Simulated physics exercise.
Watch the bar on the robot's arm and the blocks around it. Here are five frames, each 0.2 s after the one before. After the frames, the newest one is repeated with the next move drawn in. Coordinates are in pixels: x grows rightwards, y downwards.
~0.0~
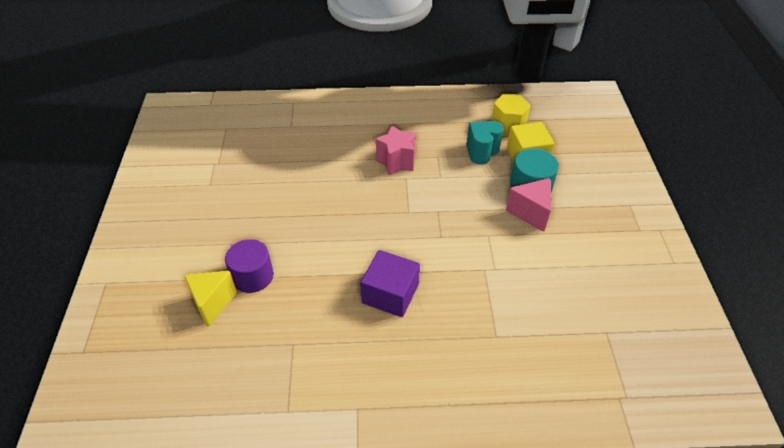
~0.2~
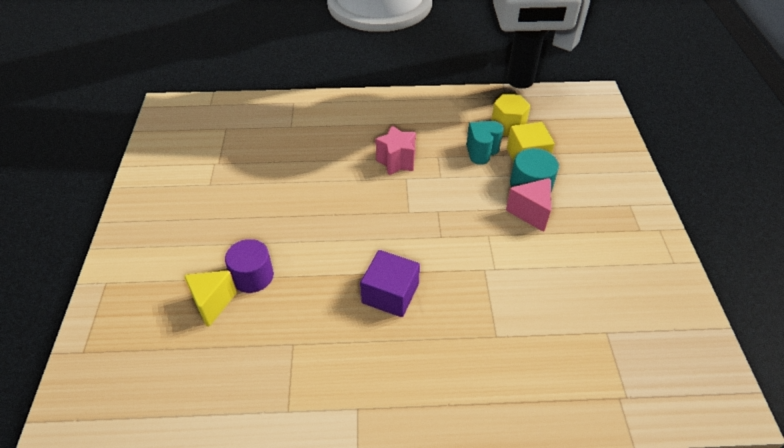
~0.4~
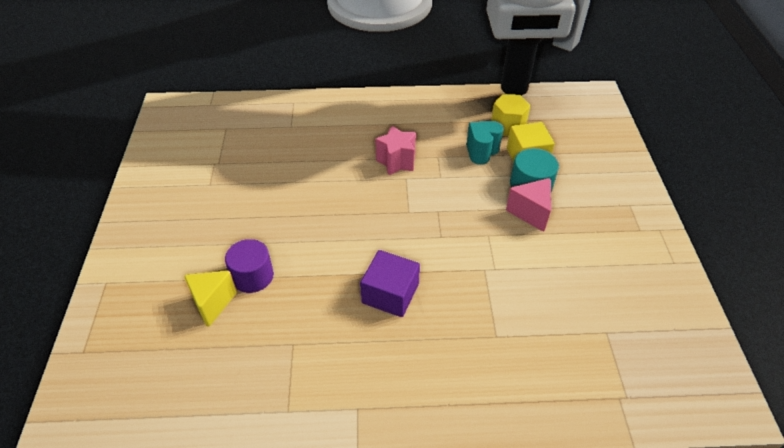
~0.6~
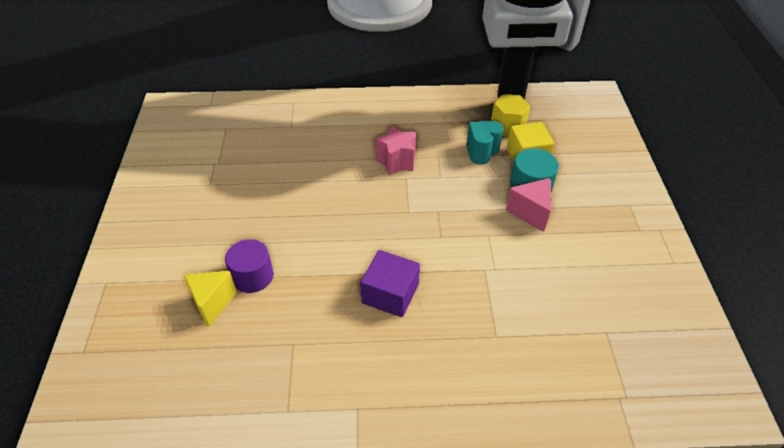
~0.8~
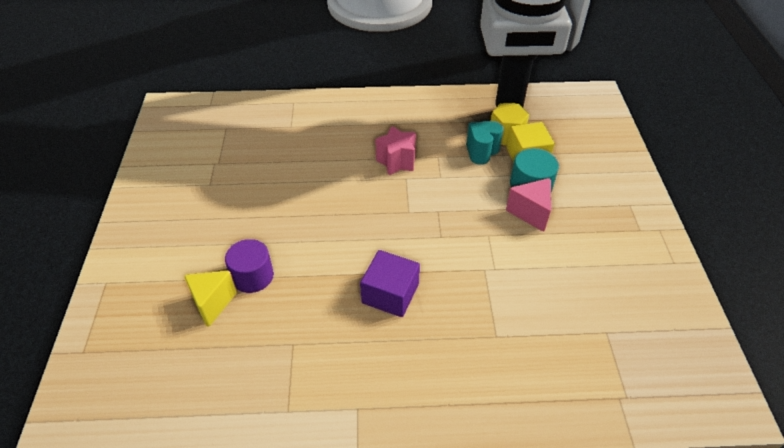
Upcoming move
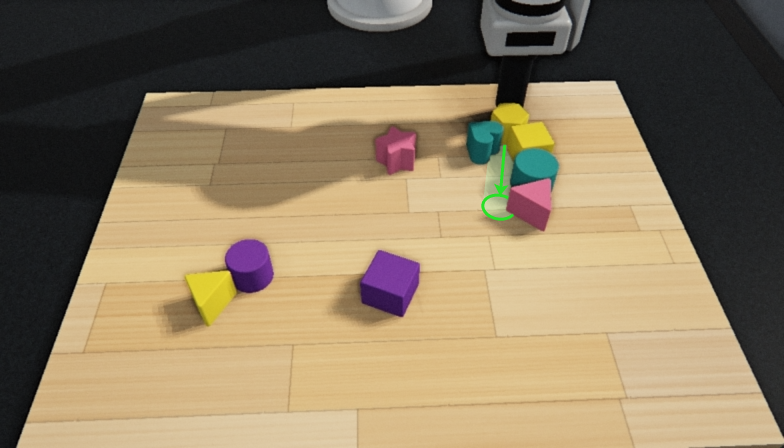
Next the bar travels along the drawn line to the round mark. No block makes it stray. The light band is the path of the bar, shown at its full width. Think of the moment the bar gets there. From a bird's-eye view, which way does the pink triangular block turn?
It swings round clockwise.
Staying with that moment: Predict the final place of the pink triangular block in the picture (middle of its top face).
Located at (544, 208).
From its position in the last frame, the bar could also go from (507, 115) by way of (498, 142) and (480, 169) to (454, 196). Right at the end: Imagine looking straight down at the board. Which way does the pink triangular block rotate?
The turn is clockwise.
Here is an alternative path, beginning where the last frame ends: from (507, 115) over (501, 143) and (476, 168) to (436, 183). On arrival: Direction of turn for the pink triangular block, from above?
From above, the pink triangular block will be seen to turn clockwise.
Drawn move, from (507, 115) directly to (499, 207).
What follows on the original path. One third of the way, bar at (507, 133); turquoise heart block at (472, 141), turned 70° clockwise; yellow hexagonal block at (507, 142); yellow square at (540, 155), turned 40° anticlockwise; pink triangular block at (544, 207), turned 55° clockwise.
Two thirds of the way, bar at (504, 163); turquoise heart block at (471, 143), turned 80° clockwise; yellow hexagonal block at (506, 175); yellow square at (547, 161), turned 60° anticlockwise; pink triangular block at (544, 208), turned 60° clockwise.
At the end, bar at (501, 196); turquoise heart block at (471, 143), turned 80° clockwise; yellow hexagonal block at (501, 211); yellow square at (547, 161), turned 60° anticlockwise; pink triangular block at (544, 208), turned 60° clockwise.
